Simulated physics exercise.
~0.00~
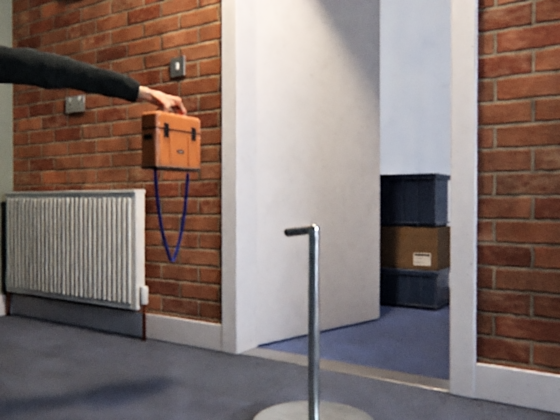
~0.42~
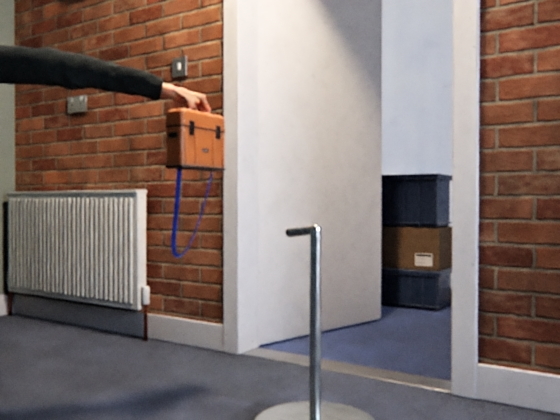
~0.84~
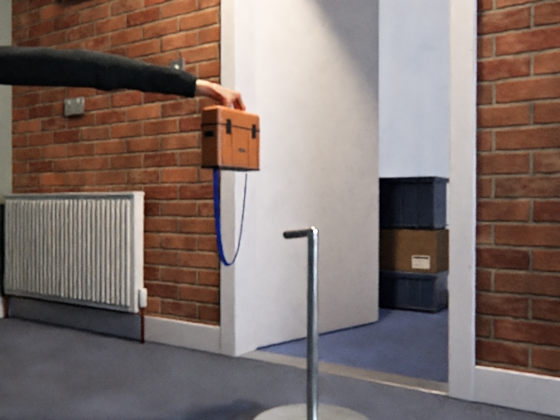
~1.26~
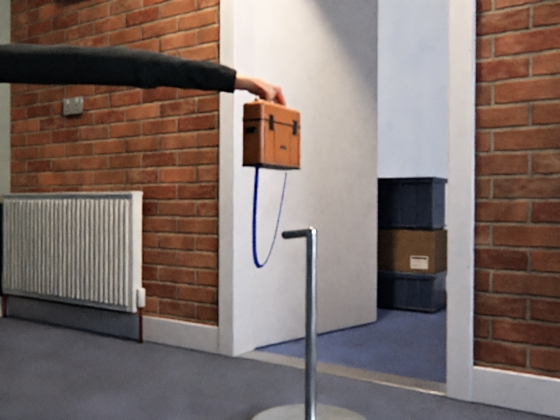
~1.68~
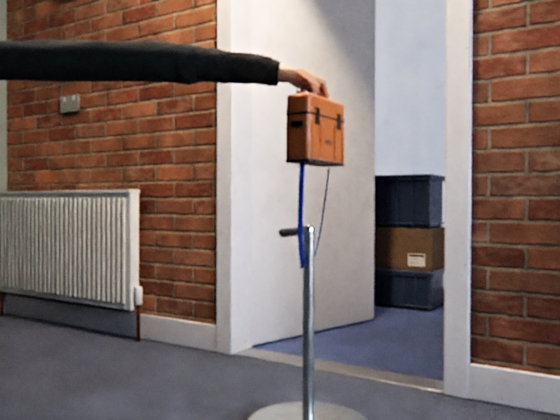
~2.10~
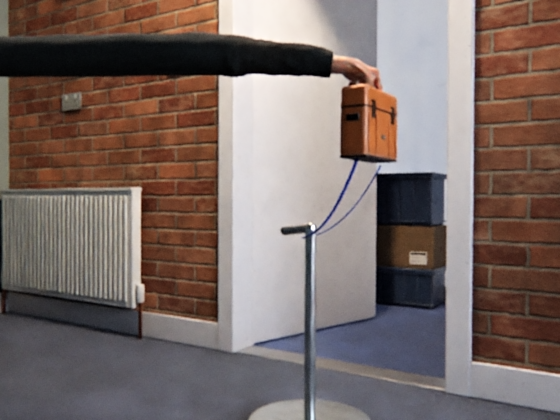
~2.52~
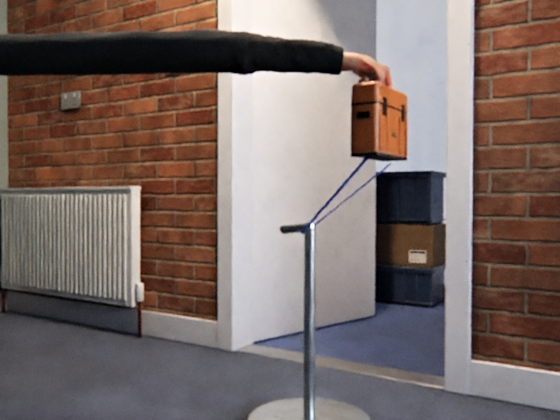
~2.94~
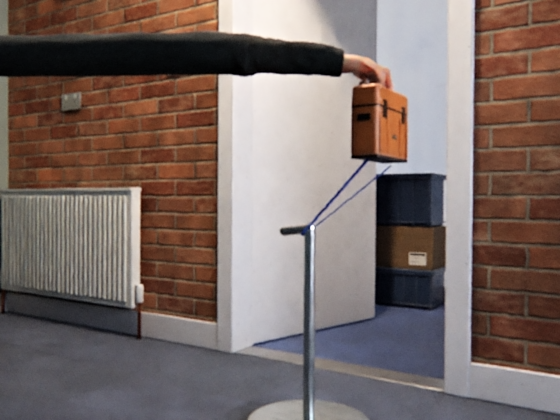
The video shows a hand carrying an orange case with a dangling blue loop rightward past a brick wall and radiator toward a metal post with a sideways hook. The case passes above the post, but the loop catches and pulls tight, and the hand stops.
